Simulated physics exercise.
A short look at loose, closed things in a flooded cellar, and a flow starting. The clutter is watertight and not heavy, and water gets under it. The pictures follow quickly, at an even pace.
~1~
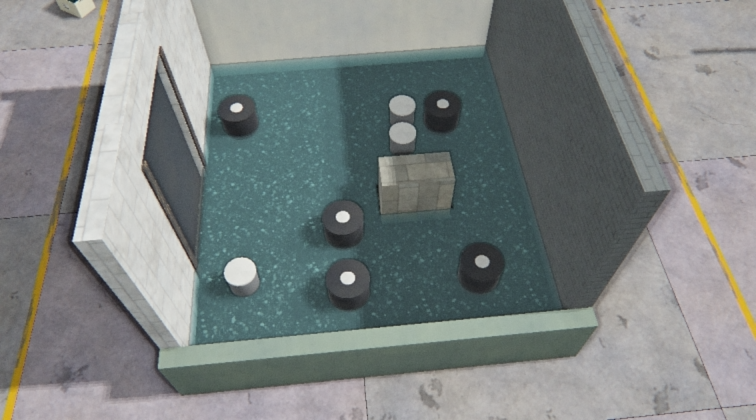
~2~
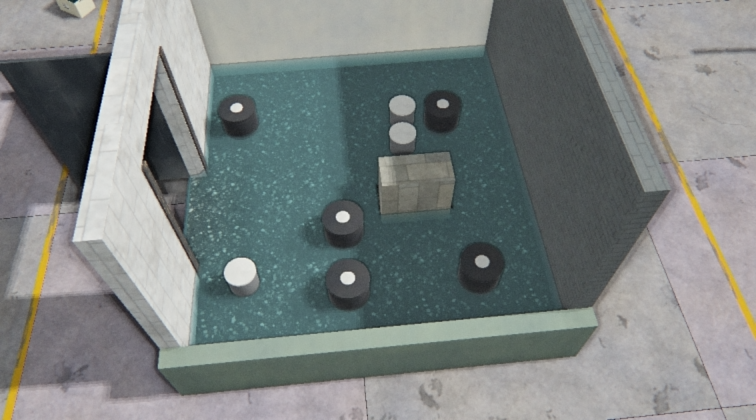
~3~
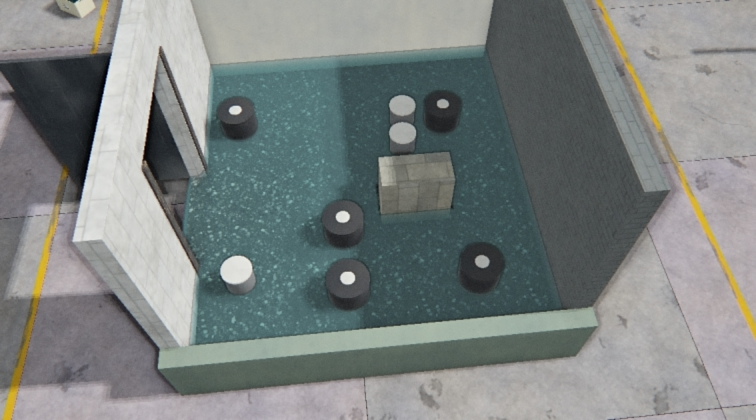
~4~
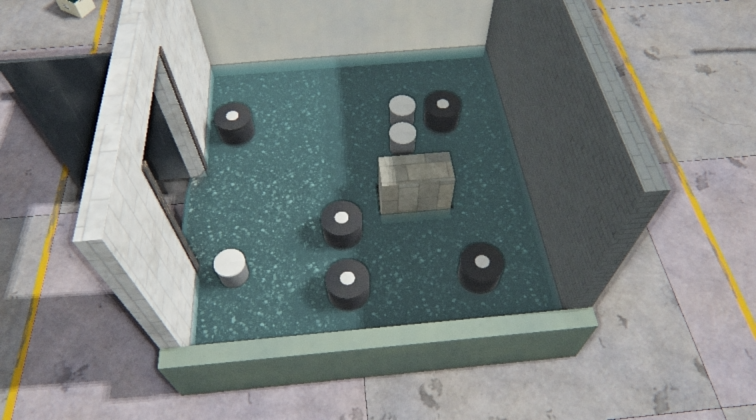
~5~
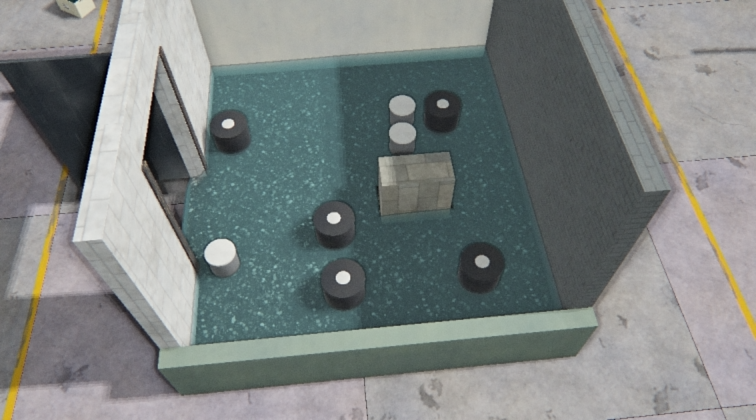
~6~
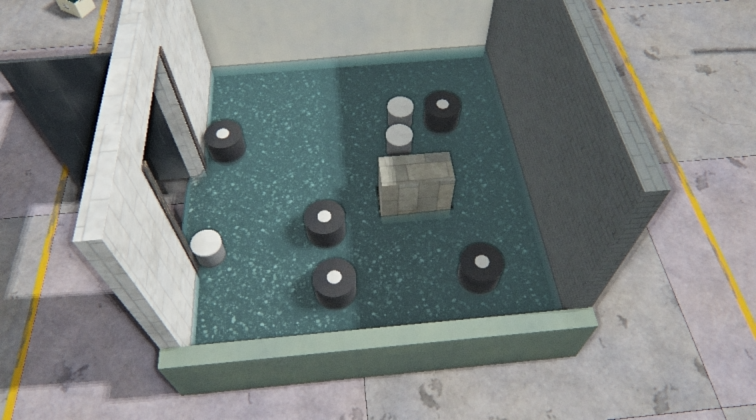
In a small walled pool of teal water, a dark panel in the left wall swung outward, and the floating white drum nearby drifted toward the opening, followed by three or four of the black ones.
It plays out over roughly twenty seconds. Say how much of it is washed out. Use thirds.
That comes to two thirds or more.
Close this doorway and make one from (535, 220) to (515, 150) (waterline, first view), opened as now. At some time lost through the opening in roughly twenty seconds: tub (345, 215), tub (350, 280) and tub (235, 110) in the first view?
In that order: Carried outside, through, no.
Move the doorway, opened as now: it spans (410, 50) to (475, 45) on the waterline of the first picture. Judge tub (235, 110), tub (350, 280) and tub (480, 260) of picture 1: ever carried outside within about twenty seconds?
One after the other: Kept in, stays, stays.
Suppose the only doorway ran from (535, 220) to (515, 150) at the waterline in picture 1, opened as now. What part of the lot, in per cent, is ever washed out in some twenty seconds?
About 80 per cent.
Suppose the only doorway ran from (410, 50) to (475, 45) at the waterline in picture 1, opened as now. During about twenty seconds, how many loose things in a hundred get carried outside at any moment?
About 40 per cent.
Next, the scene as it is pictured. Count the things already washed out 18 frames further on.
The number is 4.
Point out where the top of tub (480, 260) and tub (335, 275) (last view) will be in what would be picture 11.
Near (446, 270) and (284, 279).
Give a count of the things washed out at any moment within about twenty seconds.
It comes to 6.
A moment on, 2 of 8 are out; 6 afloat.
Next, 4 of 8 are out; 4 afloat.
Later, 6 of 8 are out; 2 afloat.
In the end, 6 of 8 are out; 2 afloat.
